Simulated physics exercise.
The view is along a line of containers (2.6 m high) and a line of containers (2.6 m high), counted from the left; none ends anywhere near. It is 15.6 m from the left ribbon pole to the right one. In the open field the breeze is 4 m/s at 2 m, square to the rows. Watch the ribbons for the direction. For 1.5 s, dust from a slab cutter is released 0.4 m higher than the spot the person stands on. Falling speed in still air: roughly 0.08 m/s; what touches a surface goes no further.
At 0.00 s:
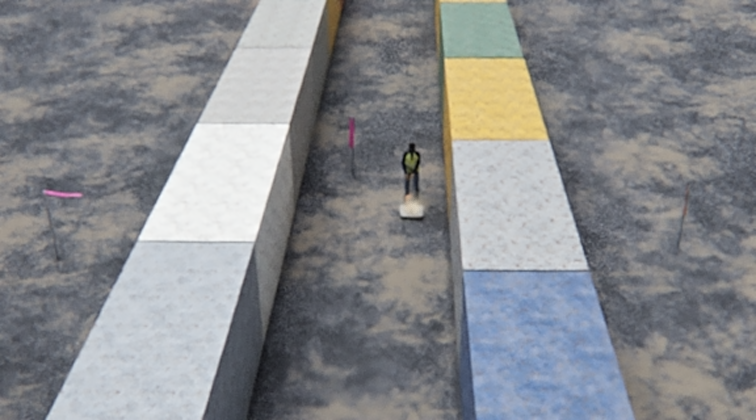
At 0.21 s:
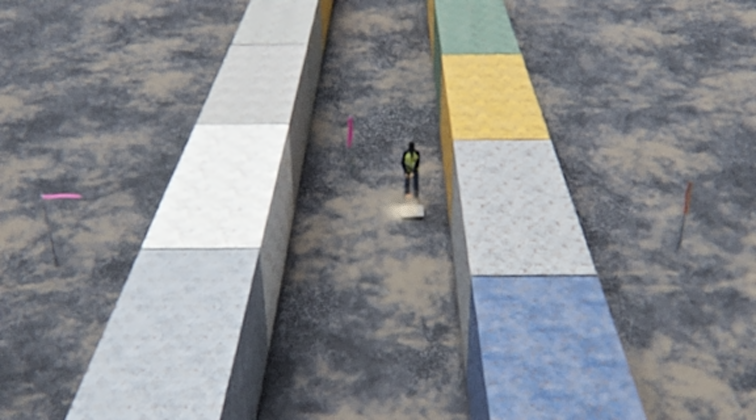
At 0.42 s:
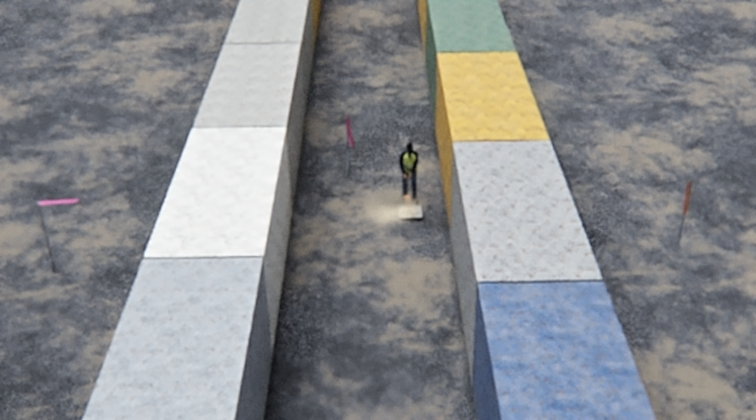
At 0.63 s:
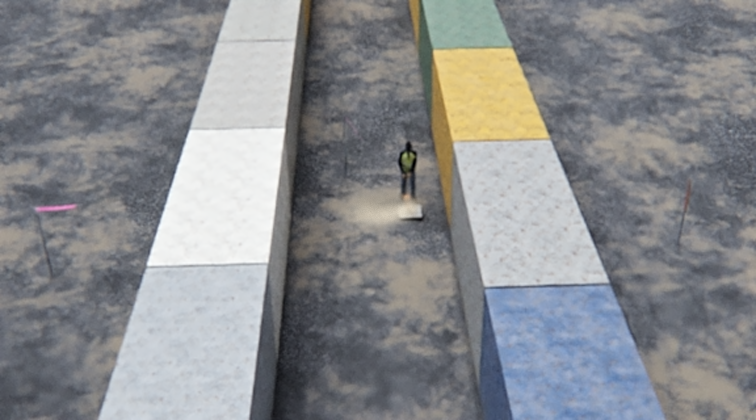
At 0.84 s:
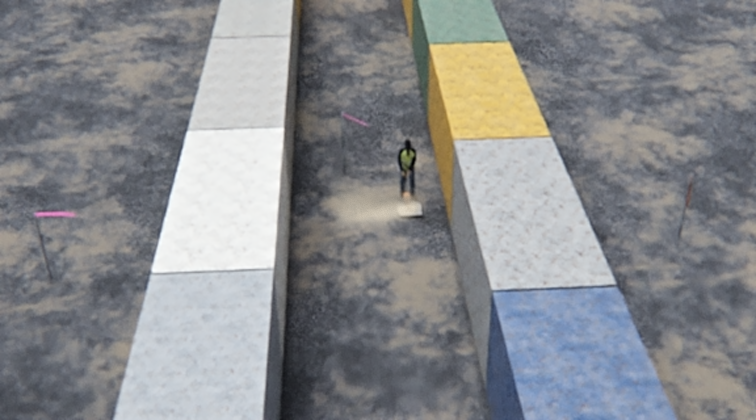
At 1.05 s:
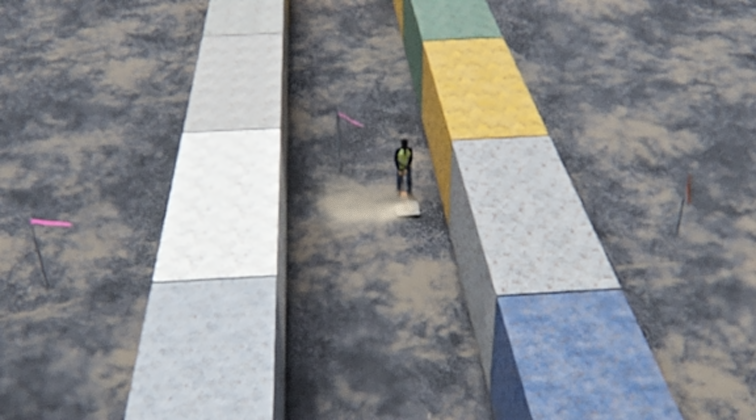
In this clip, a worker in a yellow vest stands between two long rows of coloured containers while pale dust rises from a tool at ground level and spreads leftward, as the view shifts slightly and pink ribbons flutter.
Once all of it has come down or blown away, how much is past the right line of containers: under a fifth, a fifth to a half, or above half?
The share that finishes beyond it is from a fifth to a half.
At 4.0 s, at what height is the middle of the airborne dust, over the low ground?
About 2.6 m.
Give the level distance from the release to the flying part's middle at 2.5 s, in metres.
Roughly 2.5 m.
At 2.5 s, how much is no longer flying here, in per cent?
About 20 %.
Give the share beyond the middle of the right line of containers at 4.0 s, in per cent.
Some 2 per cent.
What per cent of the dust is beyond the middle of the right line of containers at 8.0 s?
Some 25 per cent.
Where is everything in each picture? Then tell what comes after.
The first frame shows the left ribbon ends at (81, 195), leaning 85 degrees to the right, the dust in the air spans x = 405 to 420 around y = 205 and it comes from (412, 207).
The second frame shows the right ribbon ends at (685, 214), hanging almost straight and the dust in the air spans x = 390 to 415 around y = 205.
The third frame shows the inner ribbon ends at (352, 147), hanging almost straight, the dust in the air spans x = 370 to 410 around y = 210 and the top of the right line of containers crosses (498, 129).
The fourth frame shows the left ribbon ends at (75, 206), leaning 90 degrees to the right and the dust in the air spans x = 355 to 410 around y = 210.
The fifth frame shows the right ribbon ends at (687, 207), hanging almost straight and the dust in the air spans x = 340 to 410 around y = 205.
The sixth frame shows the dust in the air spans x = 330 to 405 around y = 205 and the top of the right line of containers crosses (496, 125).
After 2.5 s, 81 % is in the air or yet to come; 0 % is beyond the right line of containers; the middle of what still flies is 1.2 m above the low ground, near (317, 183).
After 4.0 s, 76 % is in the air or yet to come; 2 % is beyond the right line of containers; the middle of what still flies is 2.6 m above the low ground, near (327, 131).
After 8.0 s, 54 % is in the air or yet to come; 26 % is beyond the right line of containers; the middle of what still flies is 2.6 m above the low ground, near (424, 130).
After 20.0 s, 18 % is in the air or yet to come; 39 % is beyond the right line of containers.
After 45.0 s, 1 % is in the air or yet to come; 41 % is beyond the right line of containers.
